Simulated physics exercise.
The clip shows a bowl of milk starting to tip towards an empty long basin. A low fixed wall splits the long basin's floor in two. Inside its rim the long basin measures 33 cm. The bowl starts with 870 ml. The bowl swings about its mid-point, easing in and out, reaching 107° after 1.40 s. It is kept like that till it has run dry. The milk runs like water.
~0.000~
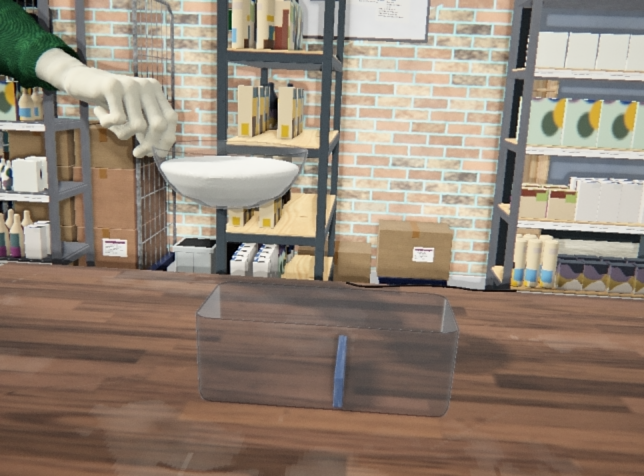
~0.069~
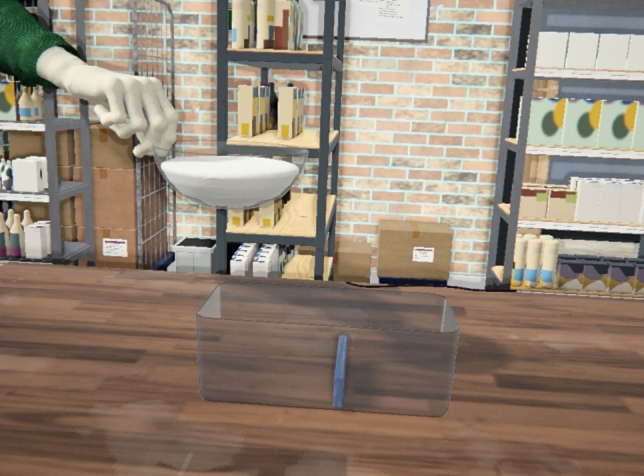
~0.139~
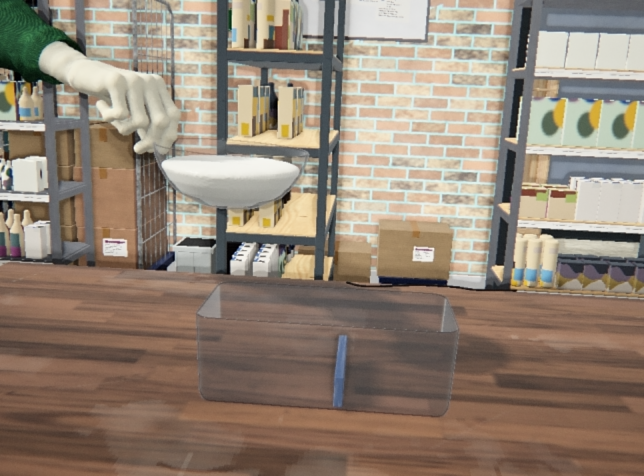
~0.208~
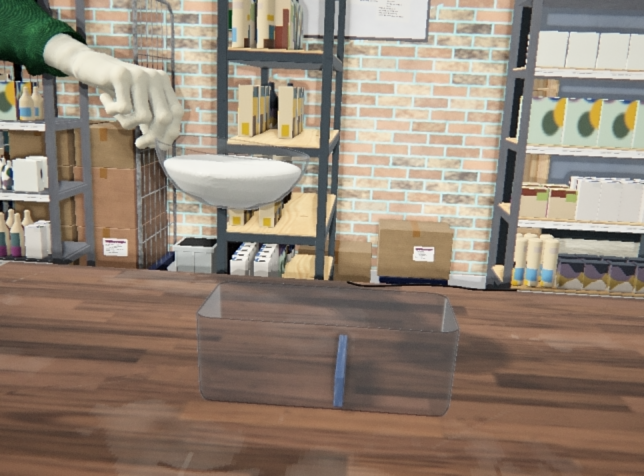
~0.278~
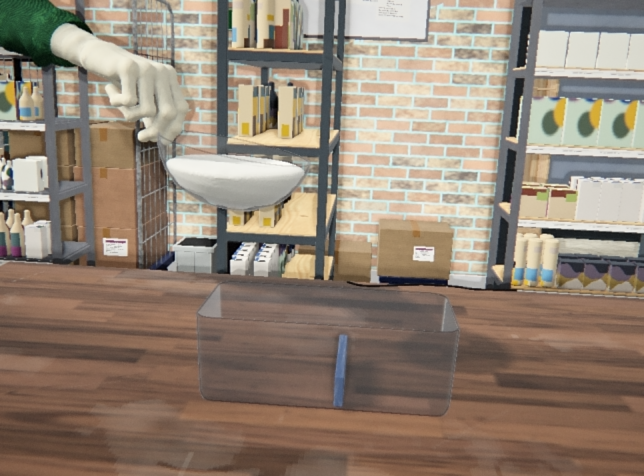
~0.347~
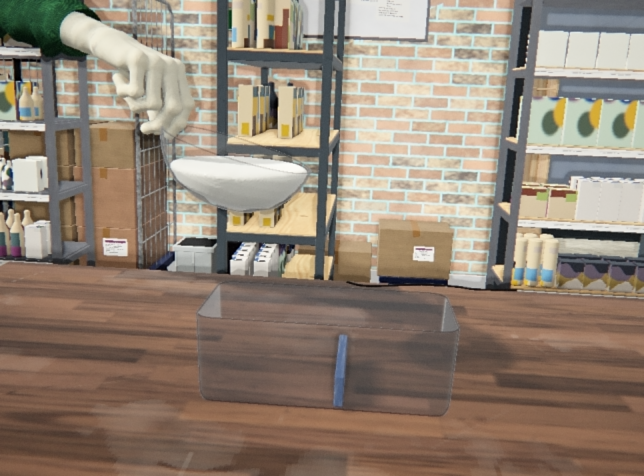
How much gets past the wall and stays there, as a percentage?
The far part has some 58 per cent.
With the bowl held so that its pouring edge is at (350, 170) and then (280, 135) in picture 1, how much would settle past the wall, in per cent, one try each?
In turn about 80 and 30 per cent.
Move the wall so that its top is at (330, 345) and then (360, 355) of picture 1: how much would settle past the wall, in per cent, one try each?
In turn about 70 and 25 per cent.
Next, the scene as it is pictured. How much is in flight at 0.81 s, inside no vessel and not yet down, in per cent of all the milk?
Near 36 in a hundred.
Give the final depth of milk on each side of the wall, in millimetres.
Left about 14 mm, right about 26 mm.
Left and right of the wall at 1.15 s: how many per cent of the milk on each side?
Some 40 per cent left and 58 right.
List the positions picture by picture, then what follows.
Tilt 0°; pouring edge (306, 153); surface from (165, 161) to (300, 168); the long basin's rim runs from (208, 299) to (452, 314); the wall's top is at (341, 356), in the first picture.
Tilt 1°; pouring edge (307, 154); surface from (165, 161) to (300, 168), in the second picture.
Tilt 3°; pouring edge (307, 156); surface from (166, 159) to (300, 169), in the third picture.
Tilt 6°; pouring edge (309, 160); surface from (168, 158) to (302, 170), in the fourth picture.
Tilt 10°; pouring edge (310, 166); surface from (171, 159) to (305, 171), in the fifth picture.
Tilt 15°; pouring edge (310, 173); surface from (174, 160) to (308, 171), in the sixth picture.
By 0.81 s the tilt is 67° and 30 per cent is still to pour, 5 is left of the wall and 28 right of it.
By 1.15 s the tilt is 99° and 0 per cent is still to pour, 40 is left of the wall and 58 right of it.
By 1.51 s the tilt is 107° and 0 per cent is still to pour, 41 is left of the wall and 58 right of it.
By 1.90 s the tilt is 107° and 0 per cent is still to pour, 41 is left of the wall and 58 right of it.
At rest 41 per cent lies left of the wall, 58 right of it and 1 outside.
